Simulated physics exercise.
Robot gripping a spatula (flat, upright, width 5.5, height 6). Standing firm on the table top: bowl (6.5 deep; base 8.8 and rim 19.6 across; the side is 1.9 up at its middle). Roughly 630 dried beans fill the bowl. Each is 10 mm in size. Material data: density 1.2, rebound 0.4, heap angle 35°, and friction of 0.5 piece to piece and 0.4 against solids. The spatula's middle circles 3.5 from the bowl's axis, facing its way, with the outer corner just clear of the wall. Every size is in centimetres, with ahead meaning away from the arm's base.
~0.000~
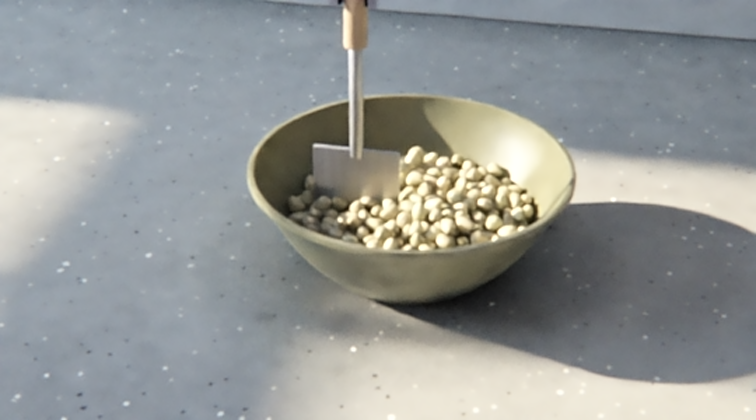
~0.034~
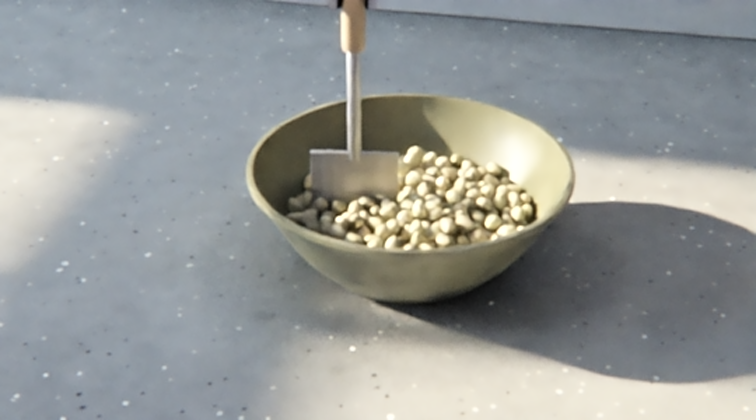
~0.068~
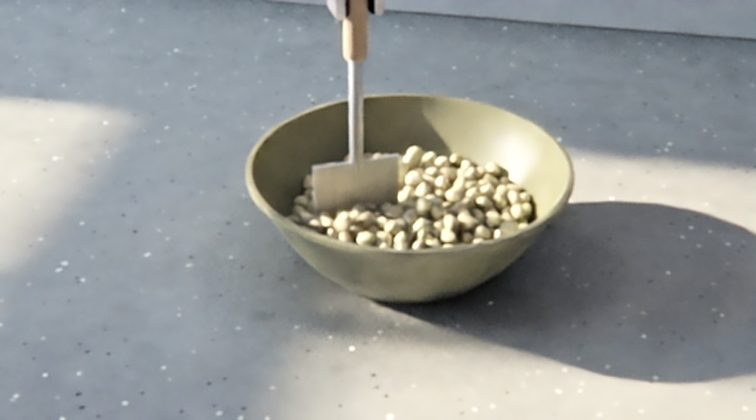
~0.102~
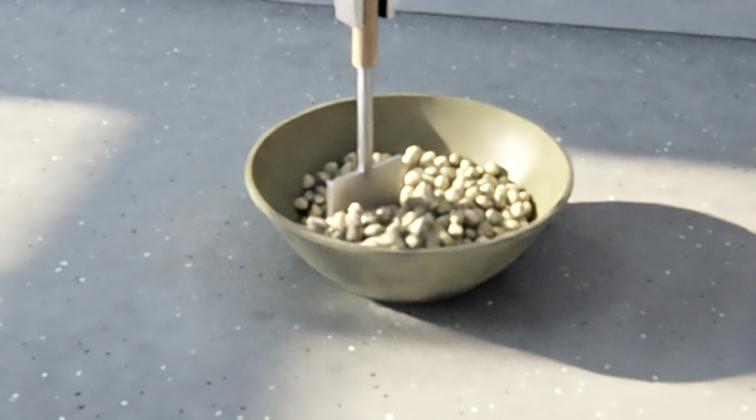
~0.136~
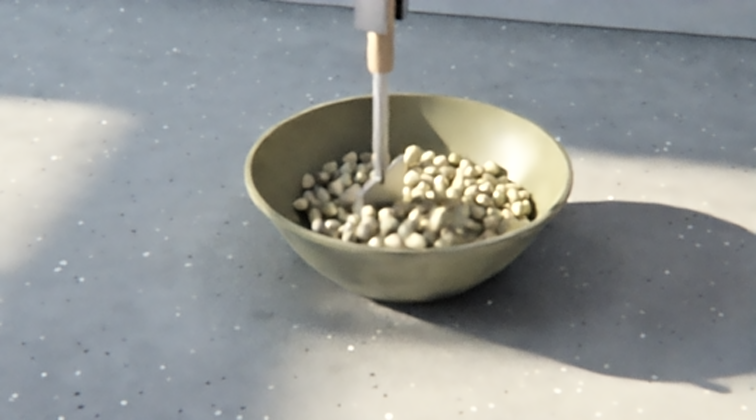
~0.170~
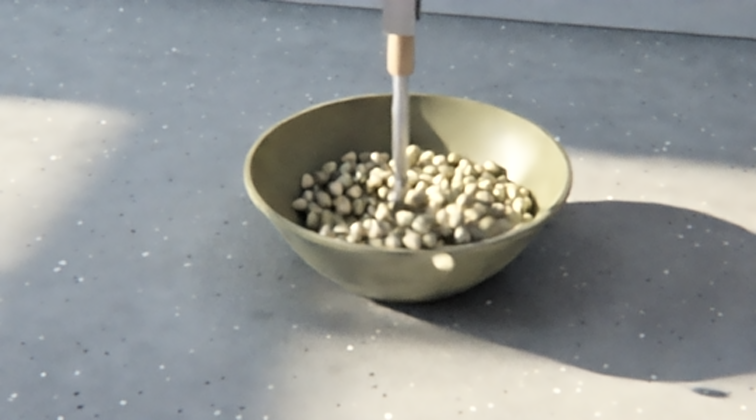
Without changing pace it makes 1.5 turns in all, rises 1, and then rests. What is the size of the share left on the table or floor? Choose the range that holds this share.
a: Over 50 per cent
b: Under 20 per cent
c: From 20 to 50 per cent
Under 20 per cent (b).
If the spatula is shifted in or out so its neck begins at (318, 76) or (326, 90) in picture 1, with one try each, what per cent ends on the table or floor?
Near 0 and 5 in a hundred, one try each.
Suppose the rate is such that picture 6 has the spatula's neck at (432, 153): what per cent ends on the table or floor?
I'd put it close to 25 per cent.
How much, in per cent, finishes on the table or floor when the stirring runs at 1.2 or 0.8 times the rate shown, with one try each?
It would be some 20 and 10 percent respectively.
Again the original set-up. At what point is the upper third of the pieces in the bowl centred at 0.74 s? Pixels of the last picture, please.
Around (386, 234).
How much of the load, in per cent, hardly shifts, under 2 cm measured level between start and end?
Around 5 in a hundred.
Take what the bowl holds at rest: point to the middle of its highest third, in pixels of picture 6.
I'd say close to (460, 196).
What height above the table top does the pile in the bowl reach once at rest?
7.0 cm or so.
After 0.45 s, 266° round, highest piece 10 above the table; 601 in the bowl, 15 on the table or floor, 14 in flight or on the tool.
After 0.74 s, 81° round, highest piece 9 above the table; 576 in the bowl, 51 on the table or floor, 3 in flight or on the tool.
After 1.08 s, 180° round, highest piece 7 above the table; 565 in the bowl, 65 on the table or floor.
After 1.78 s, 180° round, highest piece 7 above the table; 565 in the bowl, 65 on the table or floor.
In the end, 565 in the bowl, 65 on the table or floor. That is 10 % on the table or floor.
